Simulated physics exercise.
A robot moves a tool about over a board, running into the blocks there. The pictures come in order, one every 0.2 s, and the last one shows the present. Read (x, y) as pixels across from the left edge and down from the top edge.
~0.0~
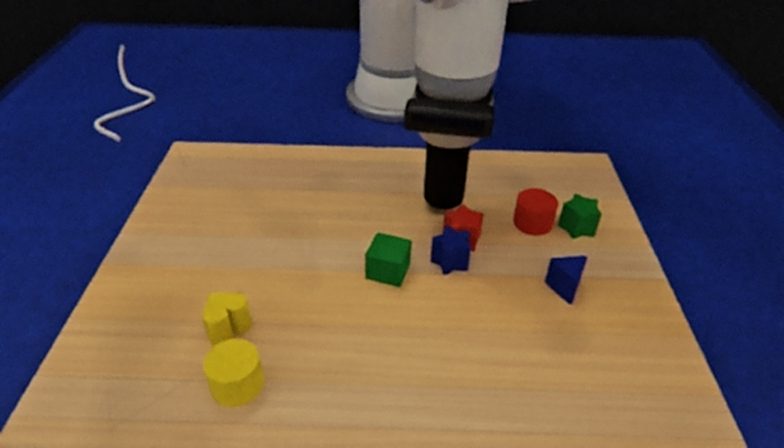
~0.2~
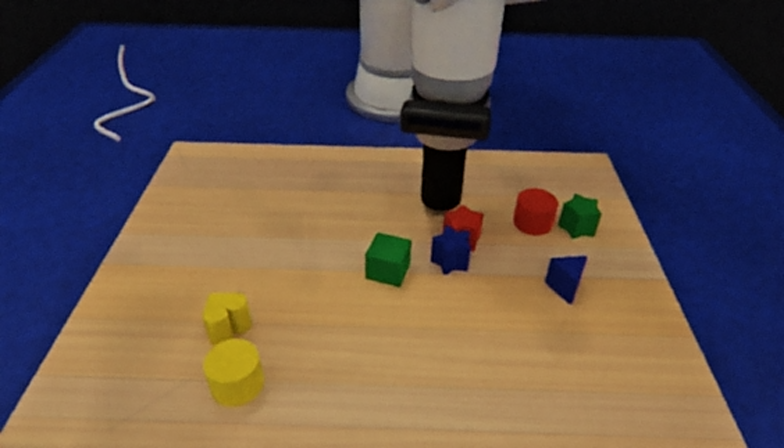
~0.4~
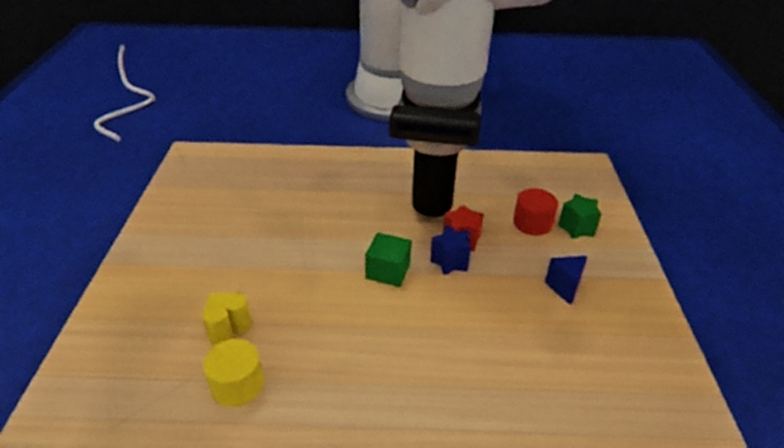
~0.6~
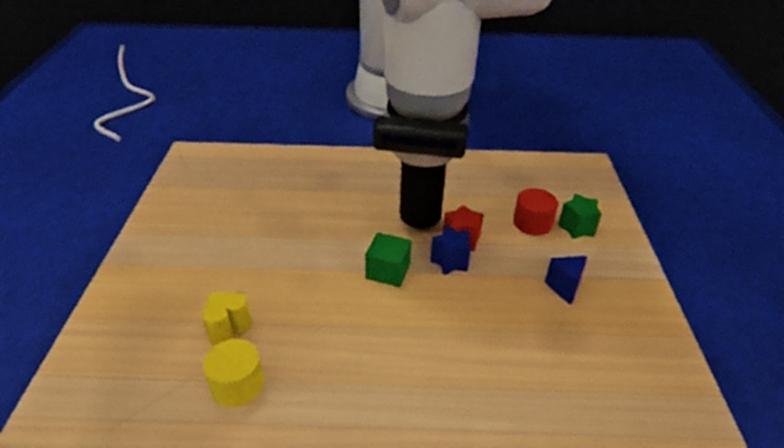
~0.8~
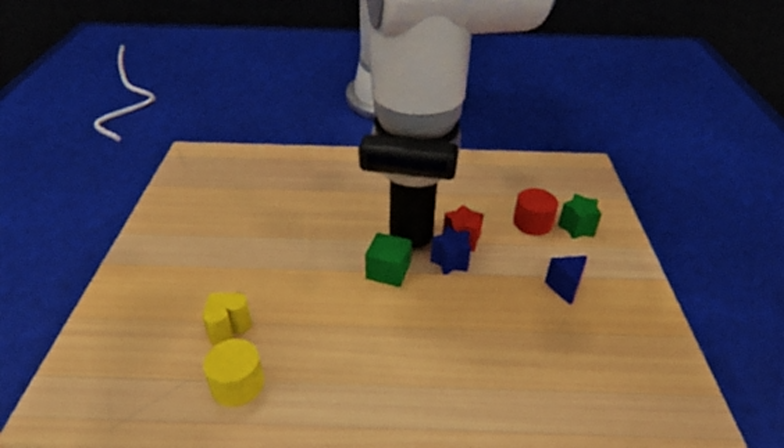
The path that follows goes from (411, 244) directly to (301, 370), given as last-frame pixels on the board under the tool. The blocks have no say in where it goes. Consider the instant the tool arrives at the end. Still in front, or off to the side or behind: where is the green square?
The green square stays in front.
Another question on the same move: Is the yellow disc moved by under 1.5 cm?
My answer is no.
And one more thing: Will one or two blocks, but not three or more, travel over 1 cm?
Final answer: Yes.
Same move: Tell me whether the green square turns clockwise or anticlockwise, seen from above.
Clockwise, looking down.
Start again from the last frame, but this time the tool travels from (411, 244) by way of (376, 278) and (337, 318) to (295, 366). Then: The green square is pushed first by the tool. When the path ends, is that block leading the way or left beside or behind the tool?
By then it is in front of the tool.
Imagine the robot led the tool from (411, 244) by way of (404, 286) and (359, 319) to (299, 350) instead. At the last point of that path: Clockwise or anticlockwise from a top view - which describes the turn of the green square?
Clockwise rotation.
On the path given first. One third of the way, tool (379, 272); green square (351, 282), turned 20° clockwise.
Two thirds of the way, tool (342, 314); green square (306, 327), turned 25° clockwise.
At the end, tool (299, 361); yellow disc (193, 377); green square (248, 374), turned 50° clockwise; blue star-shaped block unmoved.
